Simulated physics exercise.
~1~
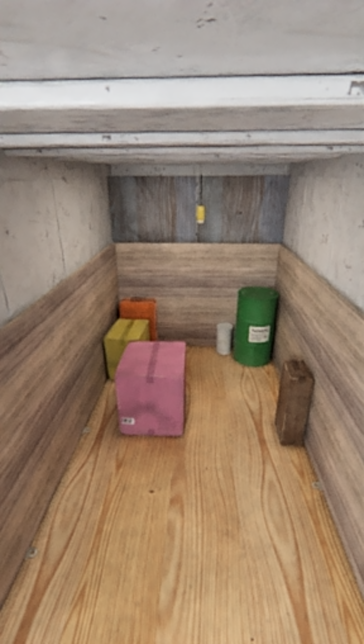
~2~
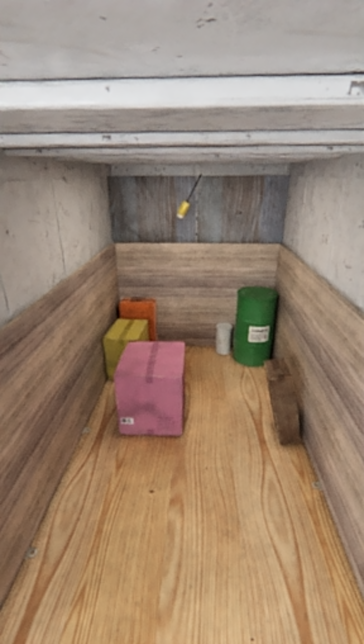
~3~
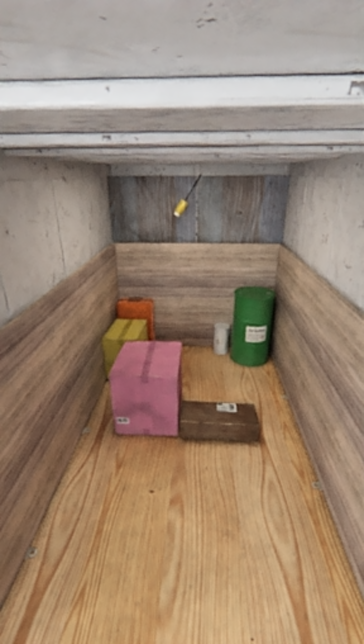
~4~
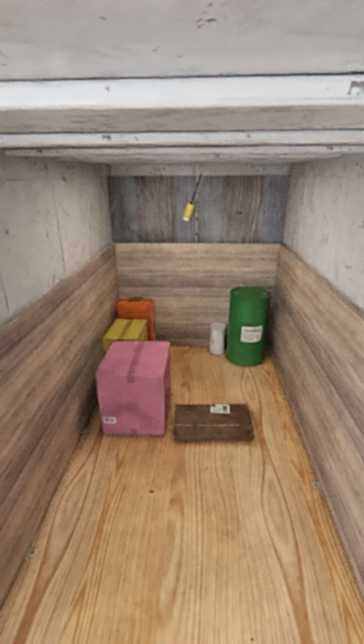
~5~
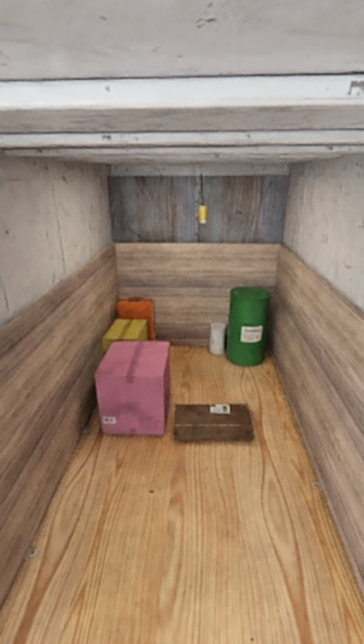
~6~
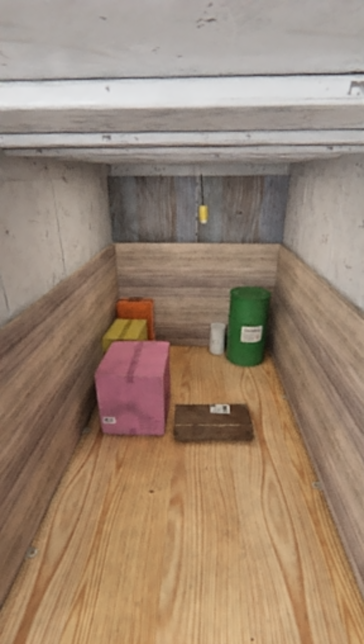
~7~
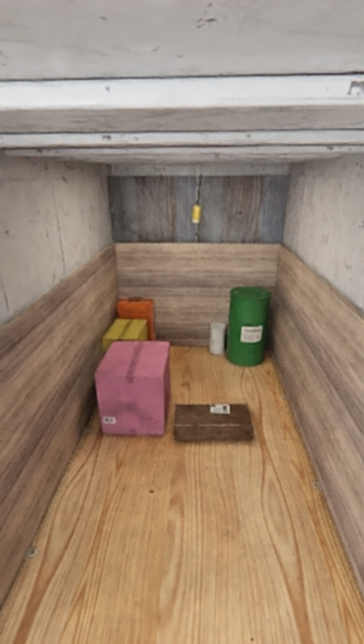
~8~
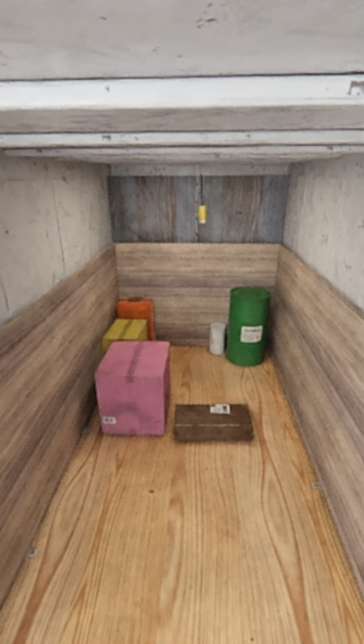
The wood-lined load bay of a van is seen from its open end, looking forwards. A pink box stands left of the middle, with a yellow box and an orange case behind it, while a small white canister and a green drum stand towards the back right, and a tall brown box stands upright by the right wall. A yellow object hanging at the far end swings as the brown box leans left, then topples onto its side beside the pink box. The pink box slides slightly left, and the drum and canister shift a little. Finally, the brown box lies still on the floor.
